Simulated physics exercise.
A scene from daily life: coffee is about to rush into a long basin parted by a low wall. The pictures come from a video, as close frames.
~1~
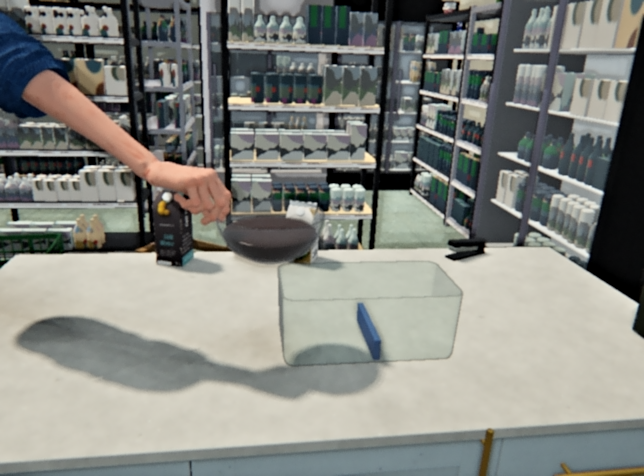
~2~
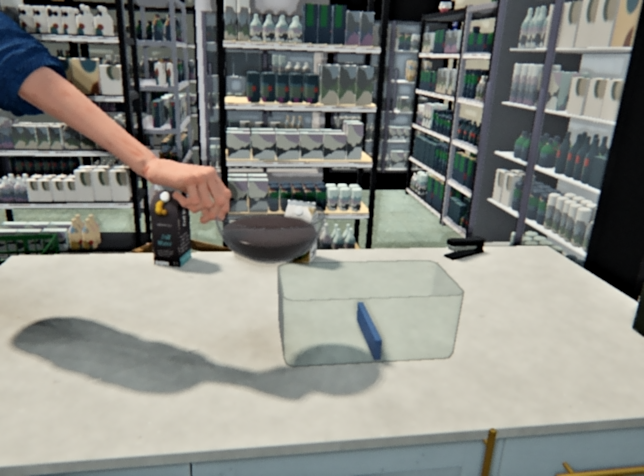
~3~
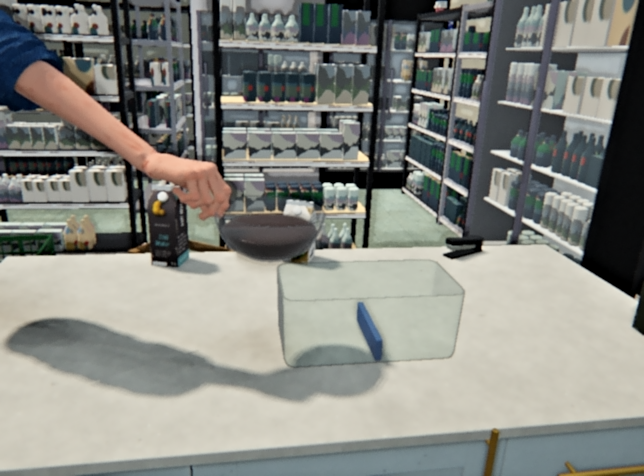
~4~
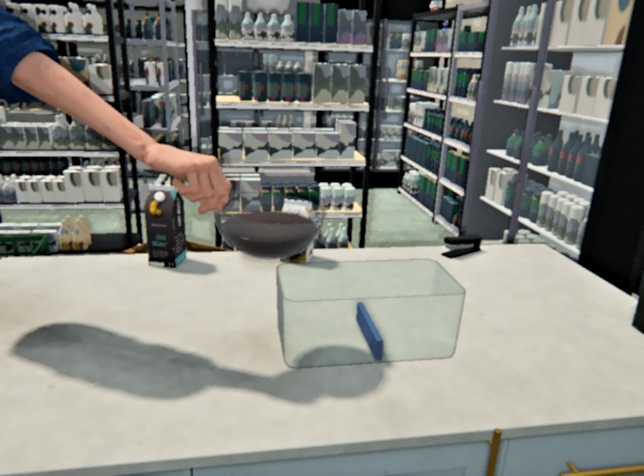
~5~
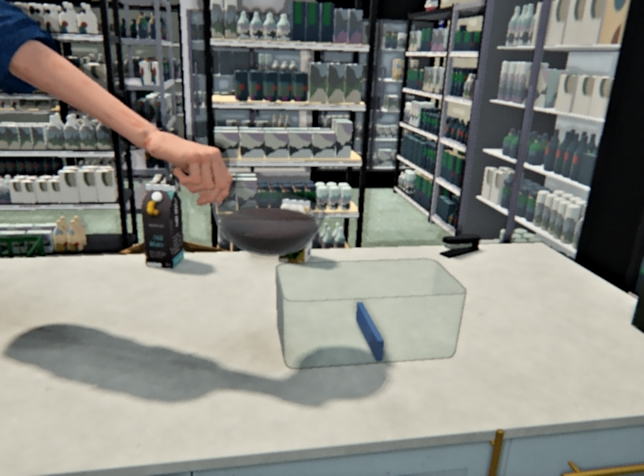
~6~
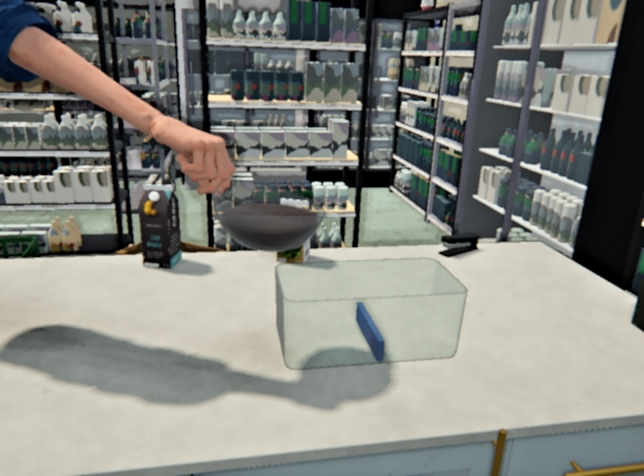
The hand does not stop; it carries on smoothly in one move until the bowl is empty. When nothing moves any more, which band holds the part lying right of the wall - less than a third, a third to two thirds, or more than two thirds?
The share right of the wall is left bigger than two thirds.
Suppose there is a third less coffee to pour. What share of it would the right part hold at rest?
Close to 65 per cent, more or less.
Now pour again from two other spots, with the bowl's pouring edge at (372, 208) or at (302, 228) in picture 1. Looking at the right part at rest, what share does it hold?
80 %, then 10 %.
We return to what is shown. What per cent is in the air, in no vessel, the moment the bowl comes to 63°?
About 35 per cent.
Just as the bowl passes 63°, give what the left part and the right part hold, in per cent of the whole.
Split is about 5 % to the left and 0 % to the right.
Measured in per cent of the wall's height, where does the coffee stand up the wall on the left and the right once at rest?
Left 10 %, right 60 %.
A moment on, the bowl is tipped part way and 56 per cent is still to pour, 7 is left of the wall and 0 right of it.
Next, the bowl is tipped on its side and 3 per cent is still to pour, 15 is left of the wall and 64 right of it.
Then the bowl is tipped on its side and 0 per cent is still to pour, 21 is left of the wall and 78 right of it.
Later the bowl is tipped on its side and 0 per cent is still to pour, 22 is left of the wall and 78 right of it.
In the end 22 per cent lies left of the wall, 78 right of it and 1 outside.
